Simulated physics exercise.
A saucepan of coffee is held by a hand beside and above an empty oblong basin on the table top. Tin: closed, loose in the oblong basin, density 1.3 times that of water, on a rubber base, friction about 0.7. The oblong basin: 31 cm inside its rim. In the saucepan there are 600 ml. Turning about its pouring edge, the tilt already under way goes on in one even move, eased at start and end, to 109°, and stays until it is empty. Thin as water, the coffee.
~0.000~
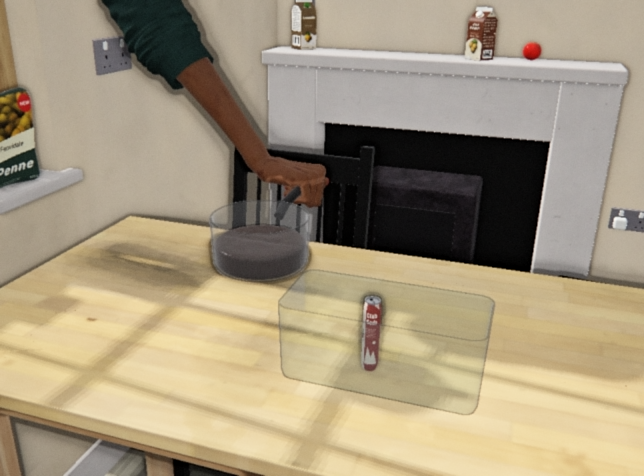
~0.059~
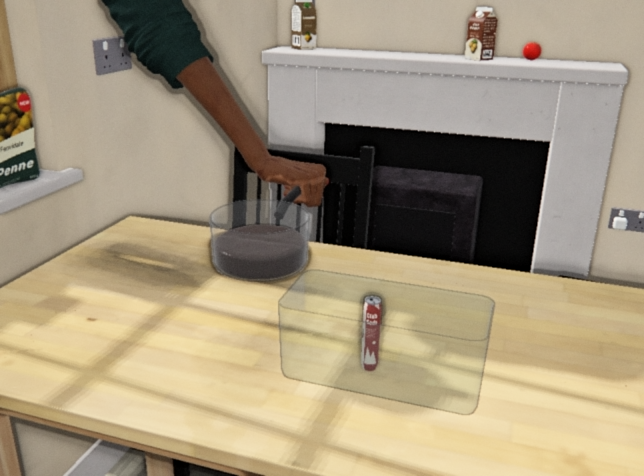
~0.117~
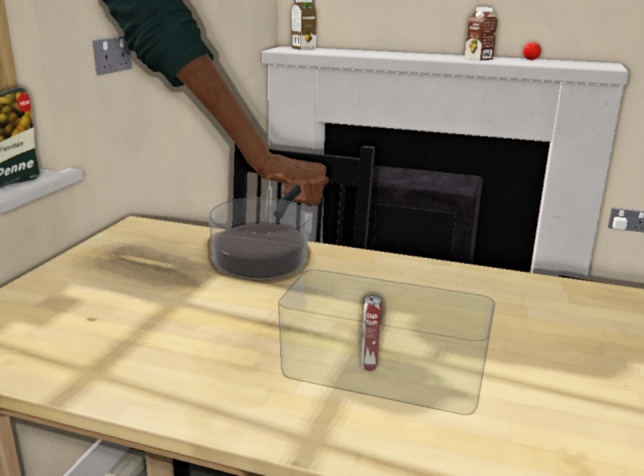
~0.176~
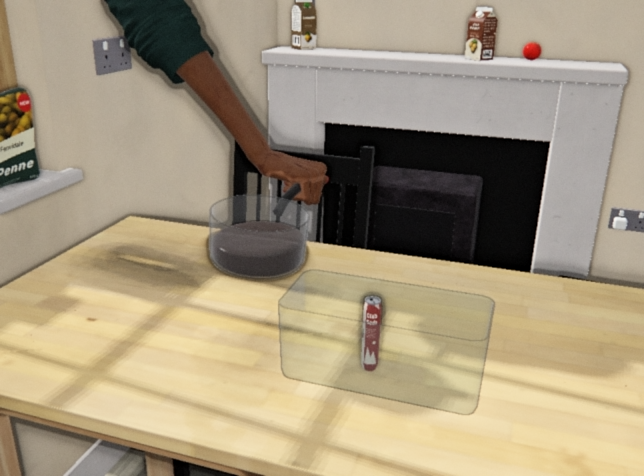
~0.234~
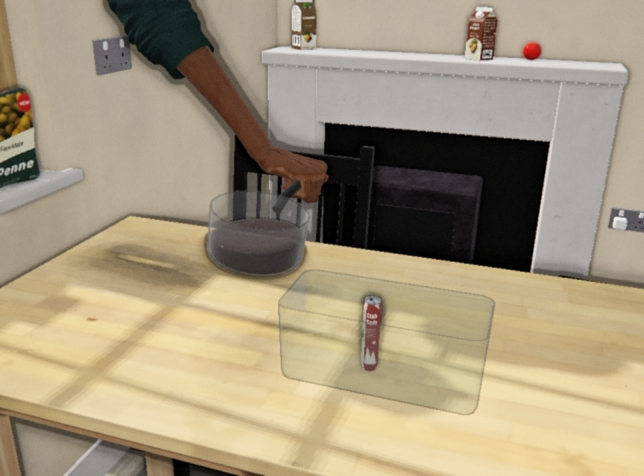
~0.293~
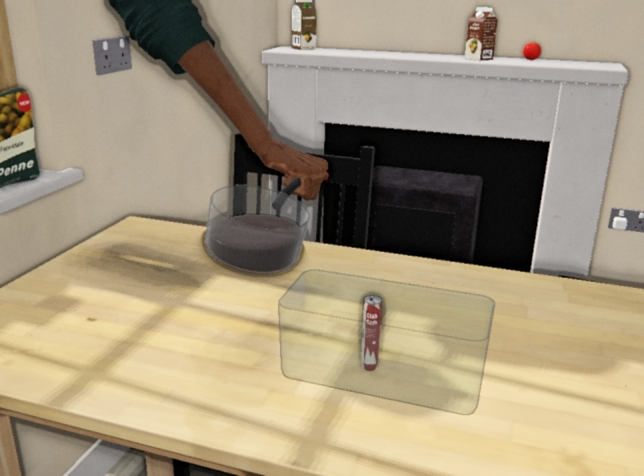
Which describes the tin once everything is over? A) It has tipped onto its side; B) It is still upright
Answer: A.
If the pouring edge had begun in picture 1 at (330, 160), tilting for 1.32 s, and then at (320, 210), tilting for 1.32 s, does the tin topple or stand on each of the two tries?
Trial 1 - tin stays standing; trial 2 - tin stays standing.
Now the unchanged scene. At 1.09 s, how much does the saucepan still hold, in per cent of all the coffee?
Around 16 in a hundred.
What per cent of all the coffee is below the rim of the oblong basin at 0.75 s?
Around 2%.
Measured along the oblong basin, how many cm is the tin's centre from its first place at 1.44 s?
About 8 cm.
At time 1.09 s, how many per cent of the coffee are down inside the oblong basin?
62 per cent, give or take a little.
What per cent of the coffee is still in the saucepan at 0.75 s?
About 76 percent.
After 0.75 s the tilt is 66° and 76 per cent is still to pour; the tin stands where it began.
After 1.09 s the tilt is 101° and 16 per cent is still to pour; the tin leans 10°.
After 1.44 s the tilt is 109° and 0 per cent is still to pour; the tin lies on its side.
After 1.82 s the tilt is 109° and 0 per cent is still to pour; the tin lies on its side.
In the end the tin lies on its side.
